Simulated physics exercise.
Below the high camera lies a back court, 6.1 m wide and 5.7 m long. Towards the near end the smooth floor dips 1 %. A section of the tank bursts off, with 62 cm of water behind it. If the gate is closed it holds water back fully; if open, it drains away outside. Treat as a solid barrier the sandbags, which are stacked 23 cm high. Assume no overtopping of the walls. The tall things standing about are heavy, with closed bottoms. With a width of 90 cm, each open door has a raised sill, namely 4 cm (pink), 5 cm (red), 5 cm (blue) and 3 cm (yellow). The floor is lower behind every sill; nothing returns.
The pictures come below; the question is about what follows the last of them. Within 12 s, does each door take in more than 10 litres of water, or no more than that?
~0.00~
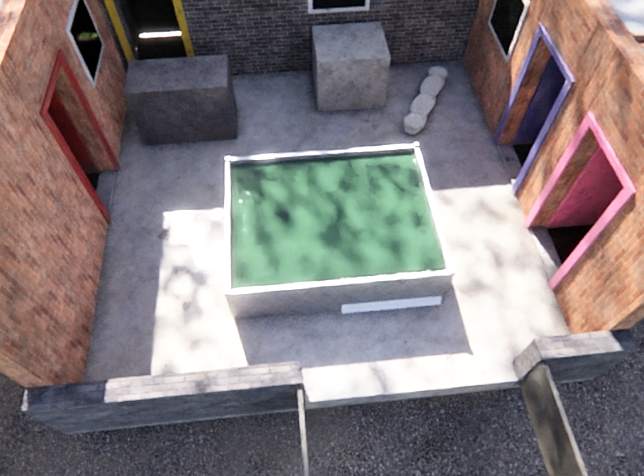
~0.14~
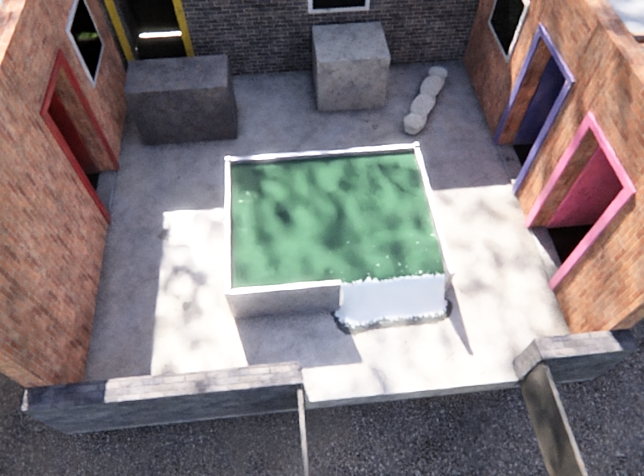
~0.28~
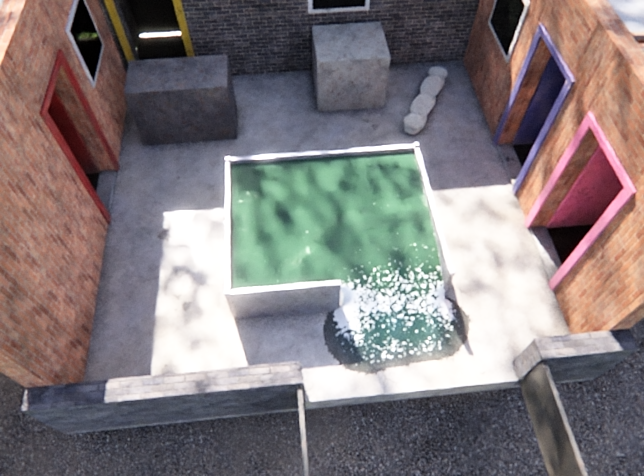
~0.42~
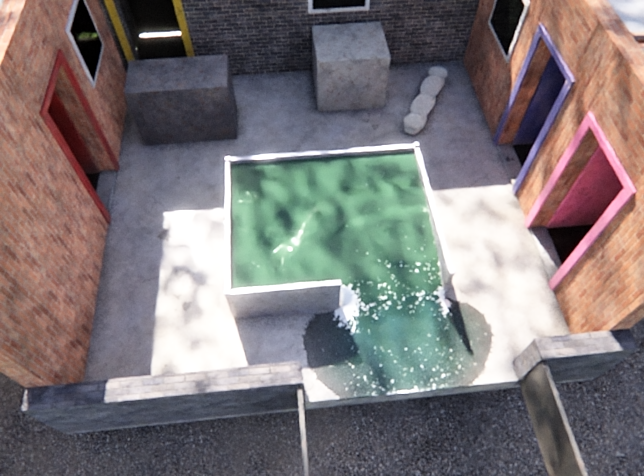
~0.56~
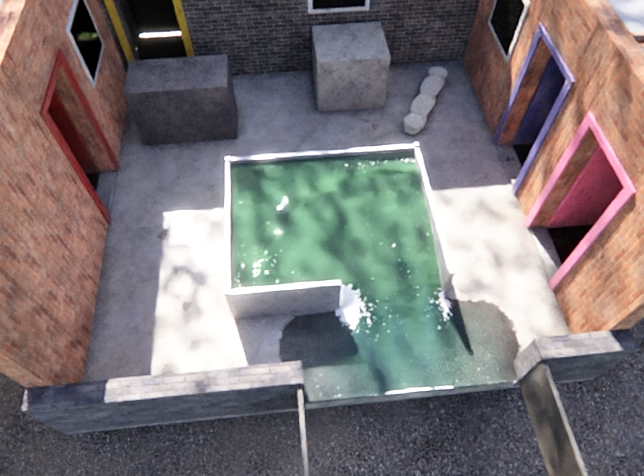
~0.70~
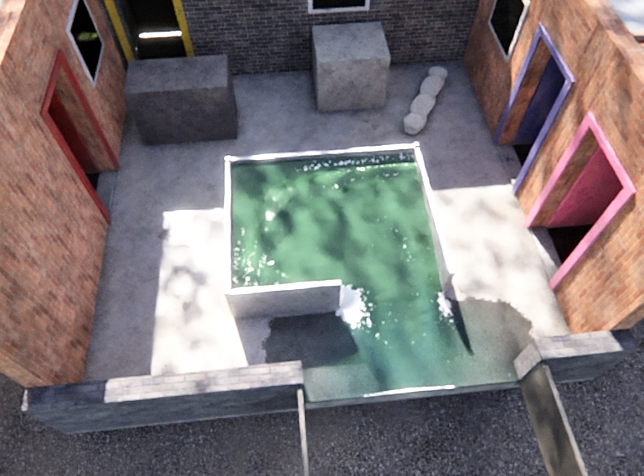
In that time the pink door takes in no more, the red door takes in no more, the blue door takes in no more, the yellow door takes in no more.
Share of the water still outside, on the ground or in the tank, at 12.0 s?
Around 18 percent of the water.
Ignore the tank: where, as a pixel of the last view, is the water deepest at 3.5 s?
Spot: Approx. (400, 317).
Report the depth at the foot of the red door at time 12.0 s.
Roughly 0.0 cm.
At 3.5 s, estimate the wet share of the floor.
Close to 20 in a hundred.
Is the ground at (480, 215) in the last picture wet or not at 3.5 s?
Soaked.
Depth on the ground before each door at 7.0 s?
Readings (cm): Pink = 1; red = 0; blue = 1; yellow = 0.
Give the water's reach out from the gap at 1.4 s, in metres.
Distance: Approx. 3.0 m.
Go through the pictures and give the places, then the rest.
The first frame shows the tank at (331, 215) is whole and still, 62 cm deep.
In the second frame, water pours out at (391, 292) and has run 0.7 m, to (444, 308); typically 10 cm deep outside, 62 cm at the tank's back.
In the third frame, water pours out at (390, 294) and has run 1.0 m, to (460, 333); typically 11 cm deep outside, 62 cm at the tank's back.
In the fourth frame, water pours out at (390, 295) and has run 1.3 m, to a hidden place; typically 9 cm deep outside, 62 cm at the tank's back.
In the fifth frame, water pours out at (390, 295) and has run 1.7 m, to a hidden place; typically 8 cm deep outside, 61 cm at the tank's back.
In the sixth frame, water pours out at (390, 294) and has run 1.9 m, to a hidden place; typically 8 cm deep outside, 55 cm at the tank's back.
After 1.4 s water covers 10 % of the floor and is deepest (36 cm) near (414, 315); pink door not reached, red door not reached, blue door not reached, yellow door not reached.
After 2.2 s water covers 10 % of the floor and is deepest (30 cm) near (400, 317); pink door not reached, red door not reached, blue door not reached, yellow door not reached.
After 3.5 s water covers 20 % of the floor and is deepest (21 cm) near (400, 317); pink door 2 cm at the sill, 0 L in, red door not reached, blue door 1 cm at the sill, 0 L in, yellow door not reached.
After 7.0 s water covers 25 % of the floor and is deepest (12 cm) near (387, 318); pink door 1 cm at the sill, 0 L in, red door not reached, blue door 1 cm at the sill, 0 L in, yellow door not reached.
After 12.0 s water covers 30 % of the floor and is deepest (6 cm) near (400, 317); pink door 2 cm at the sill, 0 L in, red door not reached, blue door 2 cm at the sill, 0 L in, yellow door not reached.
